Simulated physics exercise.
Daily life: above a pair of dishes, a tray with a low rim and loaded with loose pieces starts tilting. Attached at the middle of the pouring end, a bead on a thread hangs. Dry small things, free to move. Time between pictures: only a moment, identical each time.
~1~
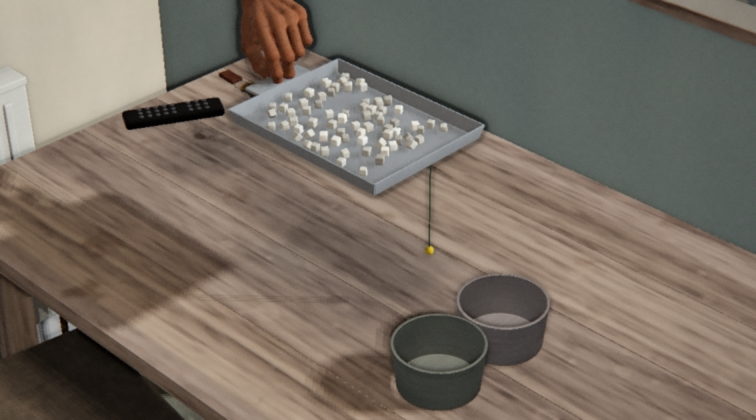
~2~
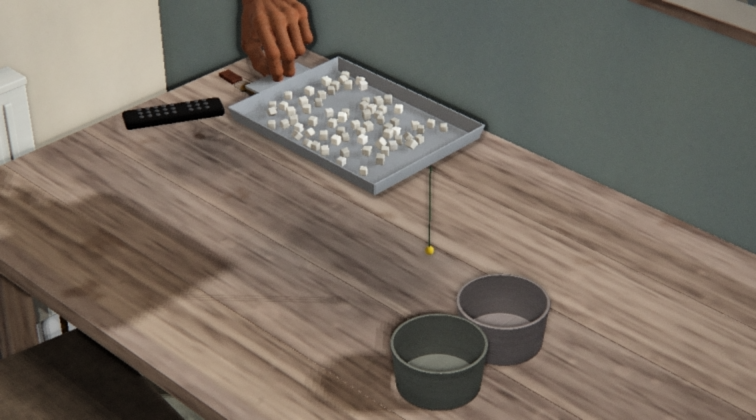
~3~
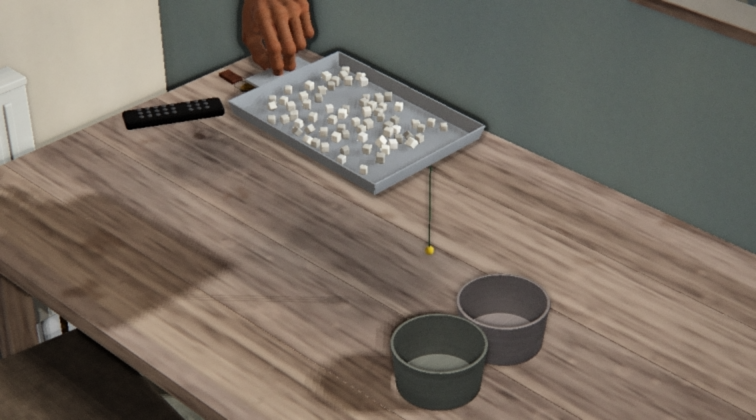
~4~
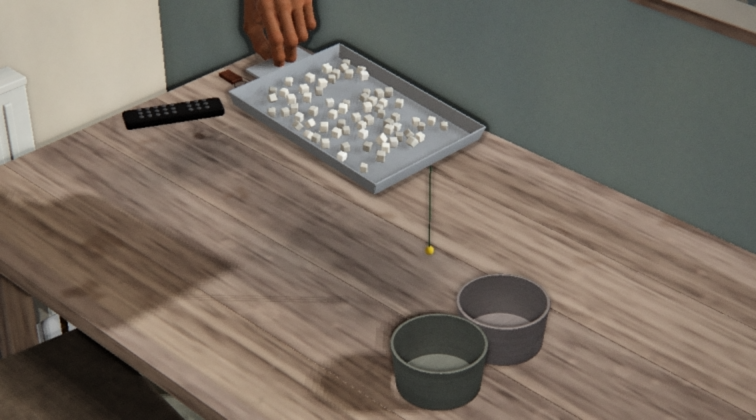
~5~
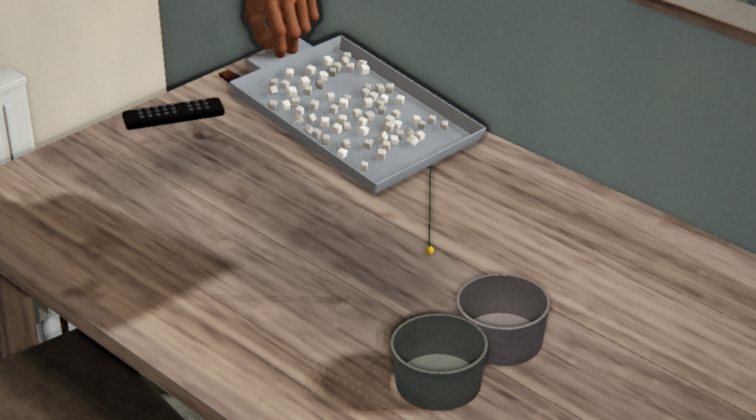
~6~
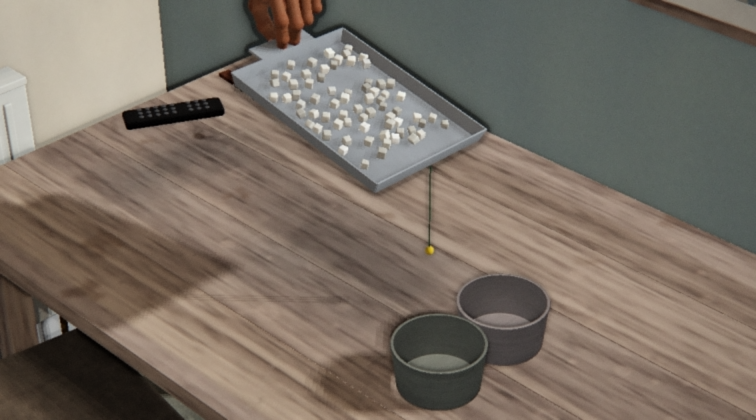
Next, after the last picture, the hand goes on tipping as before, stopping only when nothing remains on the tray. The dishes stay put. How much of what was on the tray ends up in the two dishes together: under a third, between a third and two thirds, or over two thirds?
The result will be a low catch, beneath a third of the load.
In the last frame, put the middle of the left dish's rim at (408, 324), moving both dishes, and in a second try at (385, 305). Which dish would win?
On the first try it would be the one on the right, and on the second the one on the right.
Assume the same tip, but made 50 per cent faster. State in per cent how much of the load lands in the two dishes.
Something like 10 percent, give or take.
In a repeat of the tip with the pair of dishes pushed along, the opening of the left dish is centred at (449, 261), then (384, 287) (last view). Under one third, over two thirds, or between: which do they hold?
First: In the middle band. Second: Under a third.
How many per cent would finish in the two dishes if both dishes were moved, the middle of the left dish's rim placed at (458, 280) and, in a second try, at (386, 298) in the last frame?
In turn 80 and 20 in a hundred.
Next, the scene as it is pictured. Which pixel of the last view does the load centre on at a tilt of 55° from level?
The load is centred about (438, 138).
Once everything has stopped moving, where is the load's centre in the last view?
About (482, 310).
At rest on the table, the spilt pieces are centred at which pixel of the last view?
Estimated middle: Around (487, 303).
Just after the last frame, tray tipped steeply; almost all on the tray; just a few in the air.
A moment on, tray tipped right over; almost all on the tray; just a few outside both; just a few in the air.
Further on, tray tipped past a quarter turn; roughly a quarter in the right dish; the larger part outside both.
When it is over, tray tipped past a quarter turn; not one in the left dish; roughly a quarter in the right dish; the larger part outside both.
